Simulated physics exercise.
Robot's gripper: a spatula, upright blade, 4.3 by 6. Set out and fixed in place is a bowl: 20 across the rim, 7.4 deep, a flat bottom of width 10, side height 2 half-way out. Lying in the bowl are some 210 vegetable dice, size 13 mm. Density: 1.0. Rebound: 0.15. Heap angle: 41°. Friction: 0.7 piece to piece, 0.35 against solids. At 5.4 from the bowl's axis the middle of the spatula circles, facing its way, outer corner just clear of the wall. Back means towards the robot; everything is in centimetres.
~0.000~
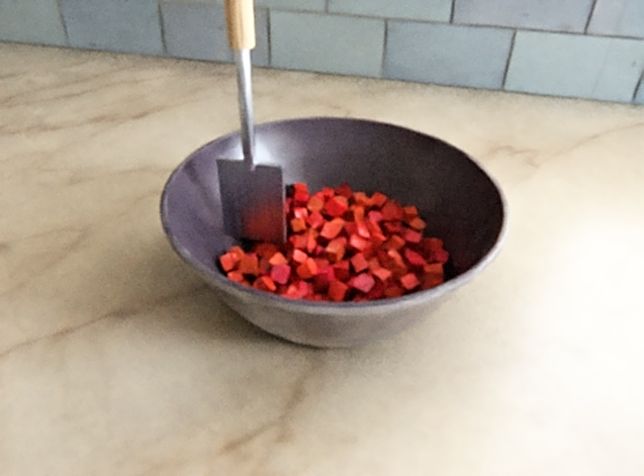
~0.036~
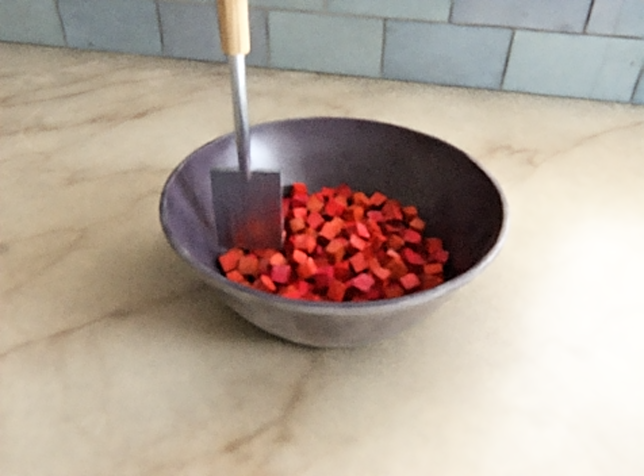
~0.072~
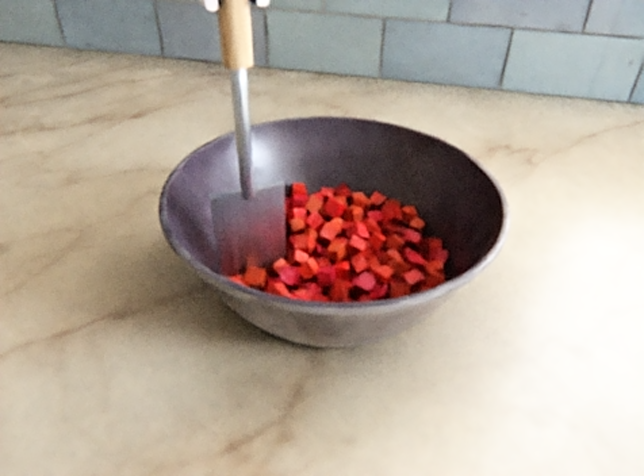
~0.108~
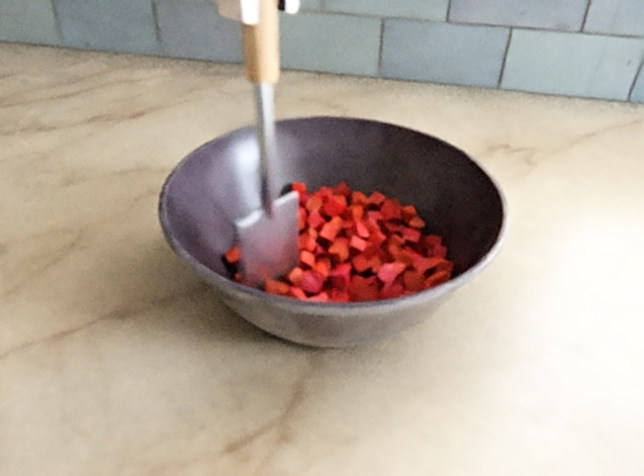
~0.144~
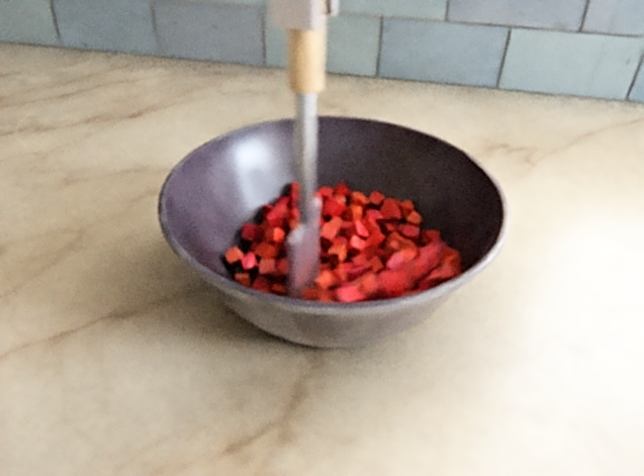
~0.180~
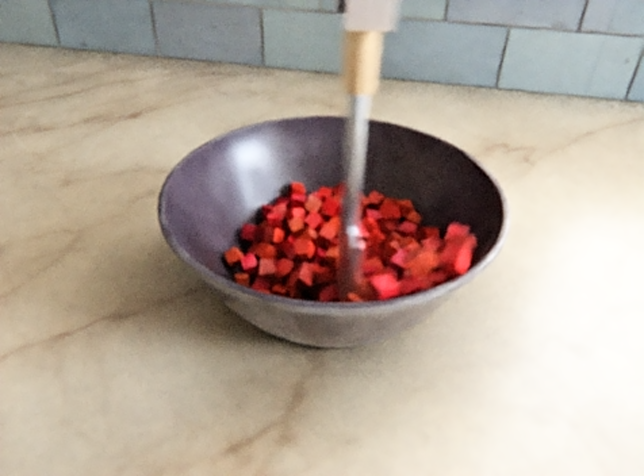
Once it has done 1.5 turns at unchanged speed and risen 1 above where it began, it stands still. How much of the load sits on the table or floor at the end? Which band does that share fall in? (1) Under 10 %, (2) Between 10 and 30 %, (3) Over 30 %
(2) Between 10 and 30 %.
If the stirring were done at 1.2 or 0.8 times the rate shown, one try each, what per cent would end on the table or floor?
Estimates in order: Some 20 % and some 5 %.
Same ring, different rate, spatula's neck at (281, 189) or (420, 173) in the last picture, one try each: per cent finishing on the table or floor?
Roughly 5 per cent on the first try and 25 per cent on the second.
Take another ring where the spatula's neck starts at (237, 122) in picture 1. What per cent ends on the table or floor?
About 0 percent ends up on the table or floor.
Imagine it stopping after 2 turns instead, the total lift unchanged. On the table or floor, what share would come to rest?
Estimate: Near 20 %.
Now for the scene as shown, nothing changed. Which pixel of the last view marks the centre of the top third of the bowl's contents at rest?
About (401, 216).
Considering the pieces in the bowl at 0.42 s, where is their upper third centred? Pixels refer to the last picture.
The upper third is centred close to (297, 173).
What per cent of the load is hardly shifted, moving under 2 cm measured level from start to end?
I'd say something near 10 percent.
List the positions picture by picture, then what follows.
In the first frame, the spatula neck at (248, 139), 0° round; upper third of the load around (342, 249), from x 230 to 440, top at y 190; 214 in the bowl.
In the second frame, the spatula neck at (243, 147), 11° round; upper third of the load around (341, 249), from x 230 to 440, top at y 190.
In the third frame, the spatula neck at (246, 165), 36° round; upper third of the load around (340, 252), from x 235 to 435, top at y 190.
In the fourth frame, the spatula neck at (267, 183), 60° round; upper third of the load around (349, 267), from x 235 to 445, top at y 190.
In the fifth frame, the spatula neck at (305, 195), 85° round; upper third of the load around (363, 264), from x 235 to 450, top at y 190.
In the sixth frame, the spatula neck at (352, 197), 109° round; upper third of the load around (389, 253), from x 235 to 460, top at y 190; 214 in the bowl.
After 0.42 s, 276° round, highest piece 9 above the table; 203 in the bowl, 3 on the table or floor, 8 in flight or on the tool.
After 0.67 s, 83° round, highest piece 9 above the table; 191 in the bowl, 15 on the table or floor, 8 in flight or on the tool.
After 0.99 s, 180° round, highest piece 6 above the table; 182 in the bowl, 32 on the table or floor.
After 1.69 s, 180° round, highest piece 6 above the table; 182 in the bowl, 32 on the table or floor.
In the end, 182 in the bowl, 32 on the table or floor. That is 15 % on the table or floor.
